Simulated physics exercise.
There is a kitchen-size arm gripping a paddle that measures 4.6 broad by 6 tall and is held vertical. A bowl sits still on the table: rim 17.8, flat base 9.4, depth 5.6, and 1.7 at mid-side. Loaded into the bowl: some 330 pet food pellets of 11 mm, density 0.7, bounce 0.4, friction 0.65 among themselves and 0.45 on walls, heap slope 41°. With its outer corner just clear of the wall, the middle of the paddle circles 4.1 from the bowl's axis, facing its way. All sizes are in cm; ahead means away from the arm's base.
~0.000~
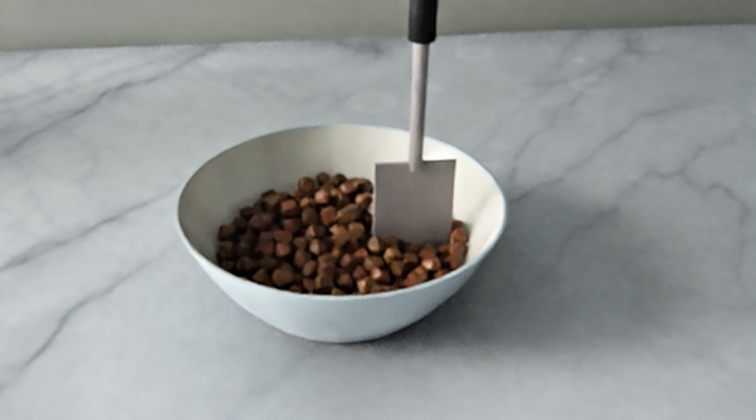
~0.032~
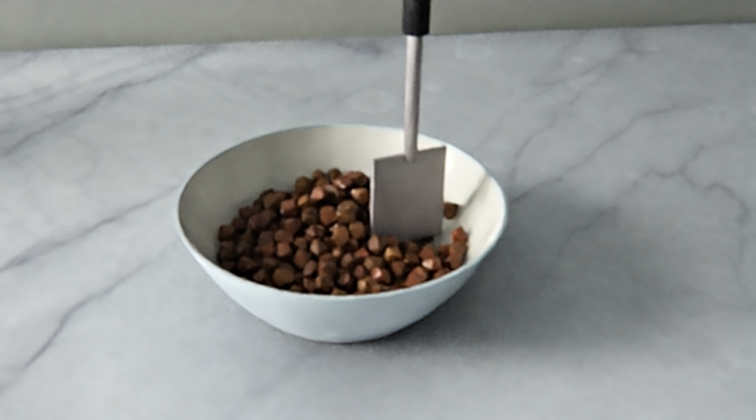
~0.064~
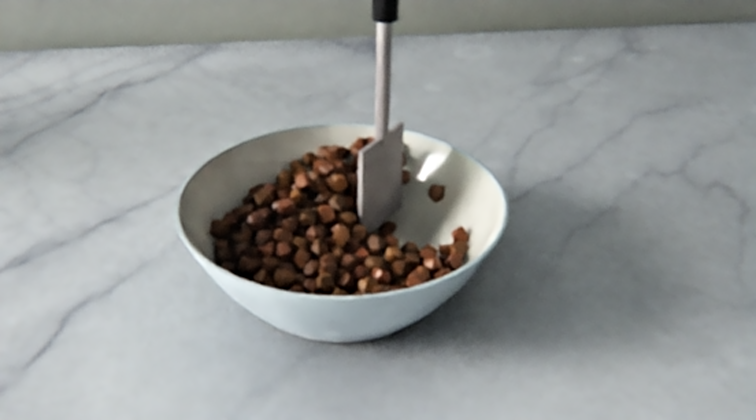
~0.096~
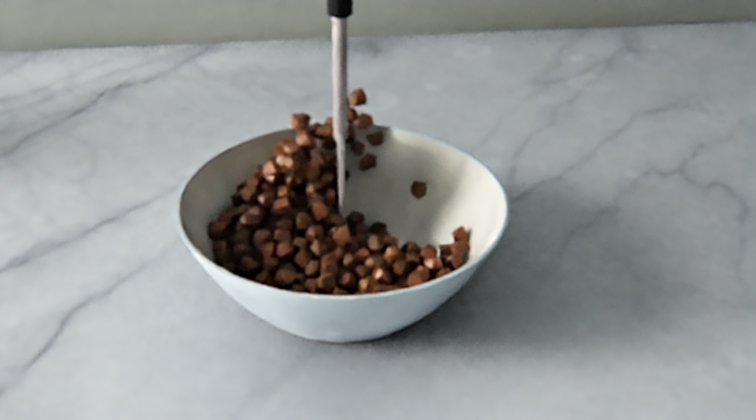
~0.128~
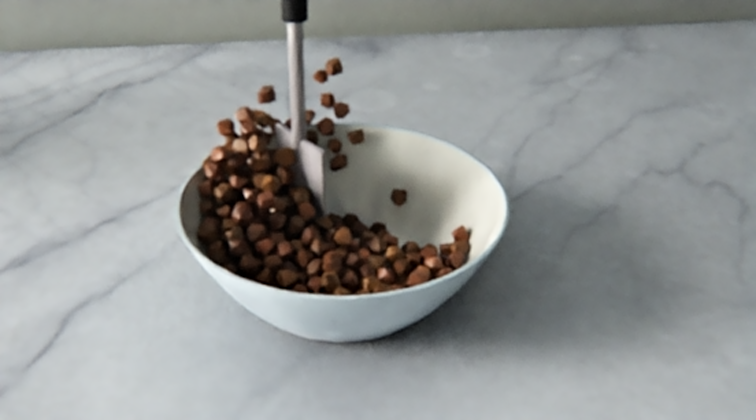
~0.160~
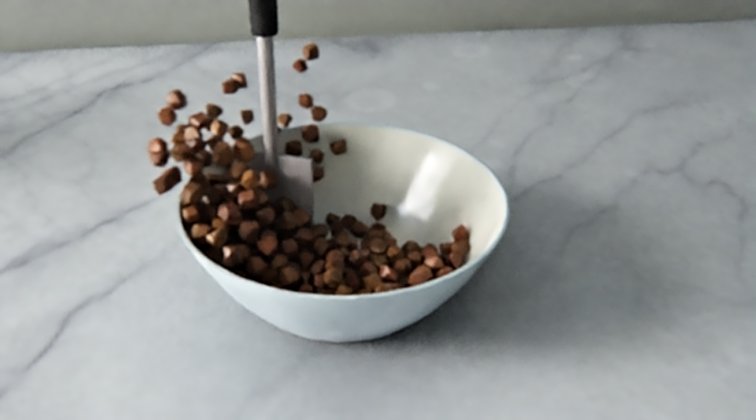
A metal paddle sweeping leftward through brown pellets in a pale bowl, heaping them against the left side and flinging some upward.
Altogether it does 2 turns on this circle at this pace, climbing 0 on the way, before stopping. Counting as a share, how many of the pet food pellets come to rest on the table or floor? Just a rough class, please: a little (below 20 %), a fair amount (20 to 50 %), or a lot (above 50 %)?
A lot.
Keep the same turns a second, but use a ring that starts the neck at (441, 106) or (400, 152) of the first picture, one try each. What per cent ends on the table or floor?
Close to 25 and 50 in a hundred.
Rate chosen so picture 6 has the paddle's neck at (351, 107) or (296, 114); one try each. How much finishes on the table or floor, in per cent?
First try: Around 40 %; second try: Around 50 %.
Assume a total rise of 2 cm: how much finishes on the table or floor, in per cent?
It comes to some 45 per cent.
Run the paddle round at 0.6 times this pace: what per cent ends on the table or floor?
It would come to around 40 percent.
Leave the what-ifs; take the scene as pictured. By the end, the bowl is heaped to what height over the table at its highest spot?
The peak stands near 3.5 centimetres up.
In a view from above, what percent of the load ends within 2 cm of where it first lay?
Something close to 5 percent, I'd say.
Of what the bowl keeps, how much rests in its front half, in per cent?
It comes to near 45 percent.
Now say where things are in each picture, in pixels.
The first picture shows the paddle neck at (417, 137), 0° round; upper third of the load around (328, 238), from x 225 to 460, top at y 180; 326 in the bowl.
The second picture shows the paddle neck at (411, 128), 14° round; upper third of the load around (330, 231), from x 225 to 460, top at y 175.
The third picture shows the paddle neck at (383, 113), 49° round; upper third of the load around (323, 213), from x 220 to 460, top at y 145.
The fourth picture shows the paddle neck at (341, 107), 85° round; upper third of the load around (300, 195), from x 215 to 460, top at y 100.
The fifth picture shows the paddle neck at (299, 114), 121° round; upper third of the load around (259, 186), from x 205 to 460, top at y 65; 322 in the bowl, 4 in flight or on the tool.
The sixth picture shows the paddle neck at (271, 130), 156° round; upper third of the load around (233, 191), from x 160 to 460, top at y 50; 307 in the bowl, 19 in flight or on the tool.
After 0.35 s, 13° round, highest piece 10 above the table; 197 in the bowl, 66 on the table or floor, 63 in flight or on the tool.
After 0.55 s, 229° round, highest piece 9 above the table; 163 on the table or floor, 135 in the bowl, 28 in flight or on the tool.
After 0.85 s, 0° round, highest piece 4 above the table; 212 on the table or floor, 114 in the bowl.
After 1.55 s, 0° round, highest piece 3 above the table; 212 on the table or floor, 114 in the bowl.
In the end, 212 on the table or floor, 114 in the bowl. That is 65 % on the table or floor.
